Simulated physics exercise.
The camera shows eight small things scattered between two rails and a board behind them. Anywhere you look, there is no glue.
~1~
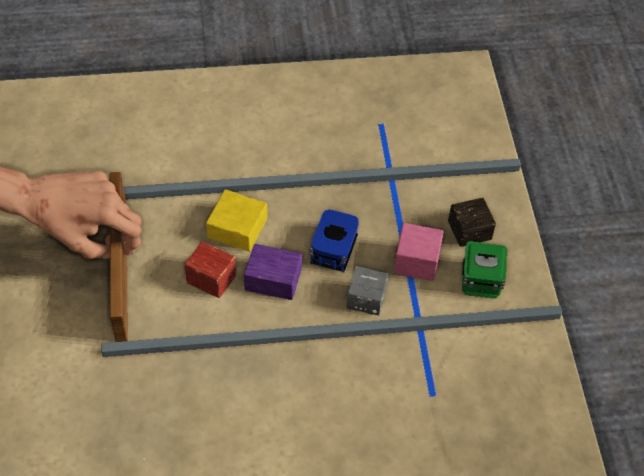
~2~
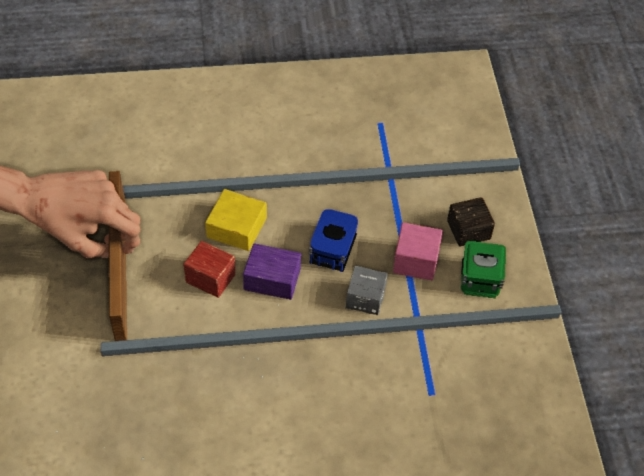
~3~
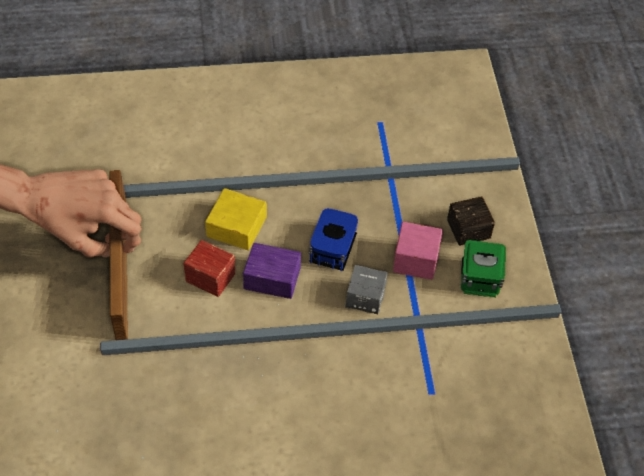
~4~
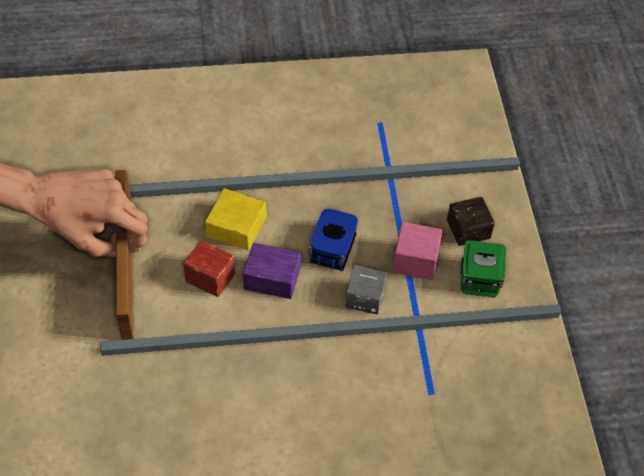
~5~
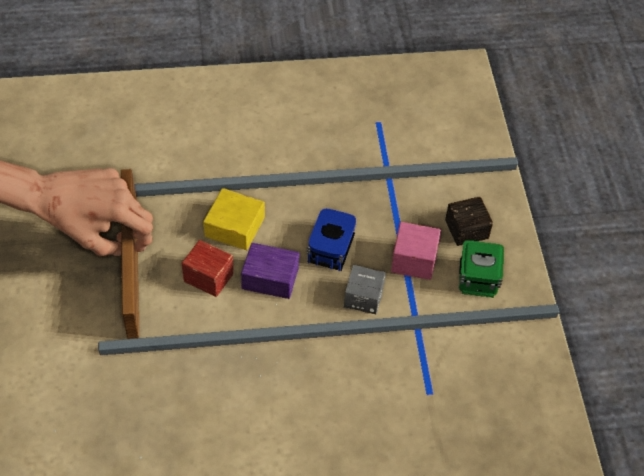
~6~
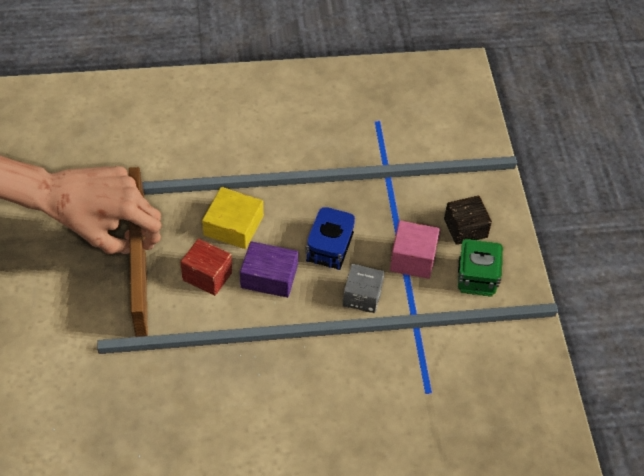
Hand sliding a wooden board slightly right between two rails, toward scattered colourful blocks that stay still near a blue line.
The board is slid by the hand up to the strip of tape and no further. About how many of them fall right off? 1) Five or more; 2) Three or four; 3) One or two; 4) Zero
The answer is 4.
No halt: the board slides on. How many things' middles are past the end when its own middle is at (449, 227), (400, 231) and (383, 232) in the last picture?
Respectively 2, 0 and 0.
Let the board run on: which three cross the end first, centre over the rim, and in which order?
Sequence: Green case, black block, pink block.
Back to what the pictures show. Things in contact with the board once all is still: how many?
Count recorded: 3.
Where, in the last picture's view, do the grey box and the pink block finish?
The grey box stops around (486, 286); the pink block around (498, 248).
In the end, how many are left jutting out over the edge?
Result: 1.
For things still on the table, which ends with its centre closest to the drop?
It would be the green case, I'd say.
Soon after, none off yet; black block at rest near (468, 220); green case at rest near (480, 268); pink block at rest near (415, 250).
After that, none off yet; black block displaced a little near (483, 217); green case displaced a little near (504, 266); pink block displaced about its own width near (465, 248).
In the end, the number that fall off is zero.
